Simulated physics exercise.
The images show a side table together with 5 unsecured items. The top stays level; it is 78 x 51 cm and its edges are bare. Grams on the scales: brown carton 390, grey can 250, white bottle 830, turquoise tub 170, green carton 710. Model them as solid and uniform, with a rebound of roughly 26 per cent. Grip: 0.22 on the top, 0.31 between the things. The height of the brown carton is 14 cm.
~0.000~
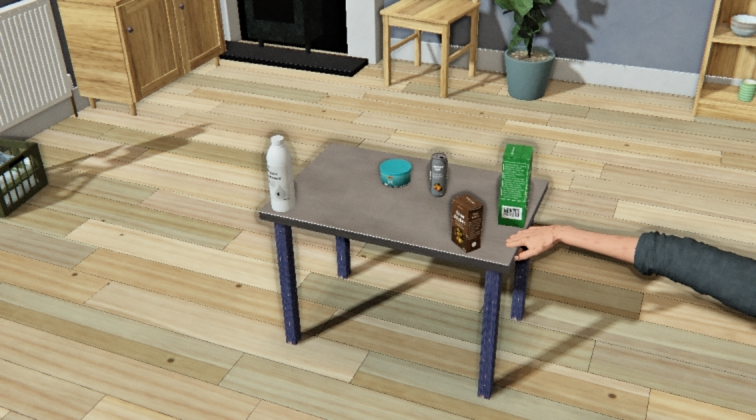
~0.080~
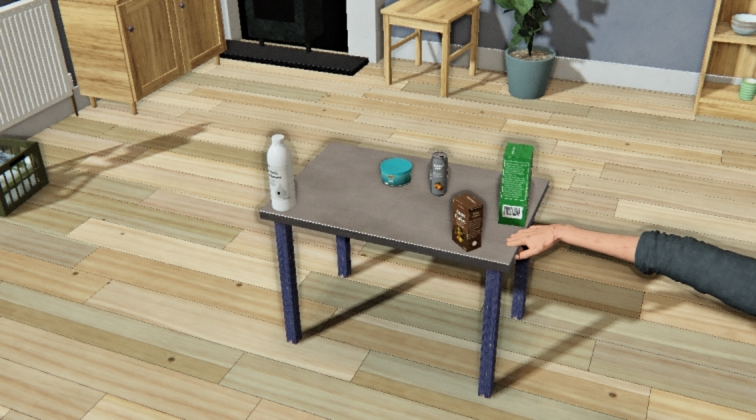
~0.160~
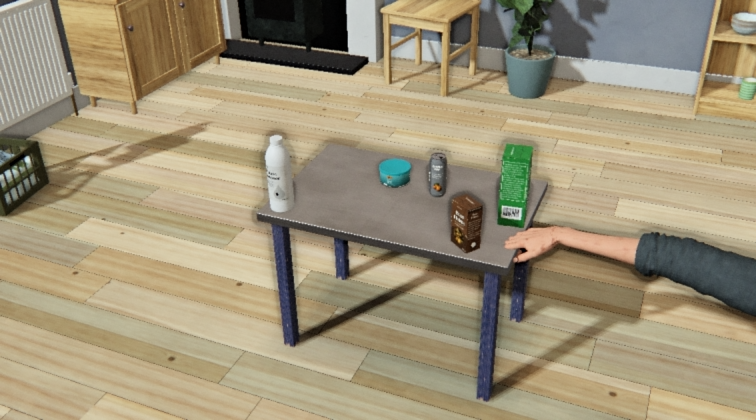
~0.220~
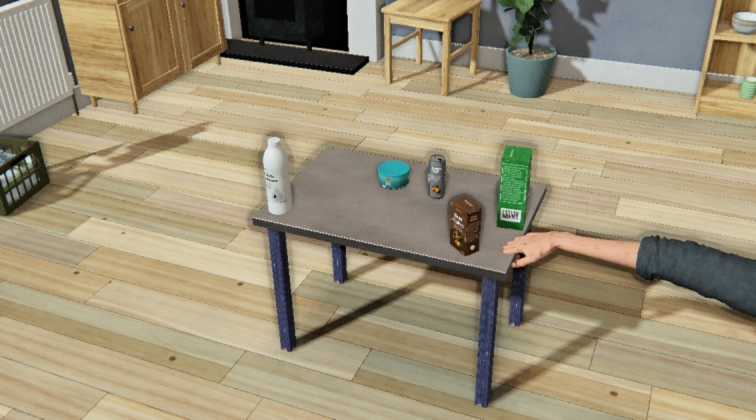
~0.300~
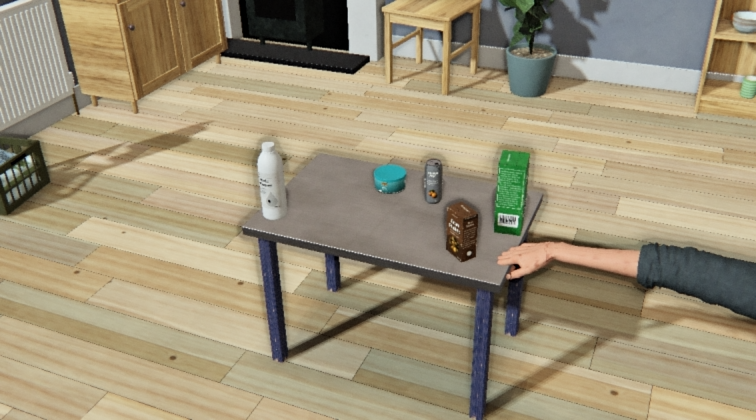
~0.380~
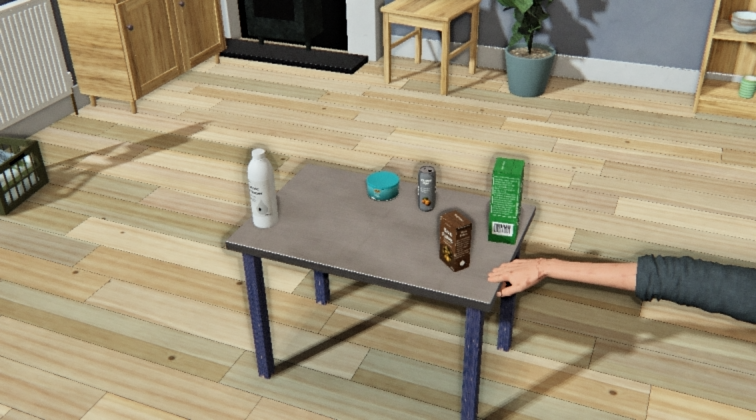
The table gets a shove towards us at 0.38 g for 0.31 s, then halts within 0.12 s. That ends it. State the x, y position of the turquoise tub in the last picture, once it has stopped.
(363, 210).
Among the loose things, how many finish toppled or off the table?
All told, 0.
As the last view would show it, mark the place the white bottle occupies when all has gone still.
Look near (234, 214) and you'll find it.
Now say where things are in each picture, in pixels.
Turquoise tub (396, 173); brown carton (467, 224), in the first frame.
White bottle (281, 172); green carton (516, 185), in the second frame.
Table shifted 2 cm; brown carton (466, 224); grey can (438, 175), in the third frame.
Table shifted 5 cm; white bottle (277, 175) shifted 2 cm; green carton (514, 188) shifted 2 cm, in the fourth frame.
Table shifted 11 cm; brown carton (462, 232) shifted 4 cm; grey can (433, 182) shifted 4 cm, in the fifth frame.
Table shifted 19 cm; turquoise tub (383, 186) shifted 8 cm; white bottle (262, 188) shifted 8 cm, in the sixth frame.
Around 0.48 s, table shifted 25 cm; turquoise tub shifted 7 cm near (374, 197); brown carton shifted 7 cm; green carton shifted 7 cm.
Around 0.58 s, table shifted 25 cm; turquoise tub shifted 2 cm near (368, 205); brown carton shifted 2 cm; green carton shifted 2 cm.
Around 0.68 s, table shifted 25 cm.
Finally (1.2 s), all 5 still in place (within 5 cm). Final places as that camera would see them, turquoise tub near (363, 210).
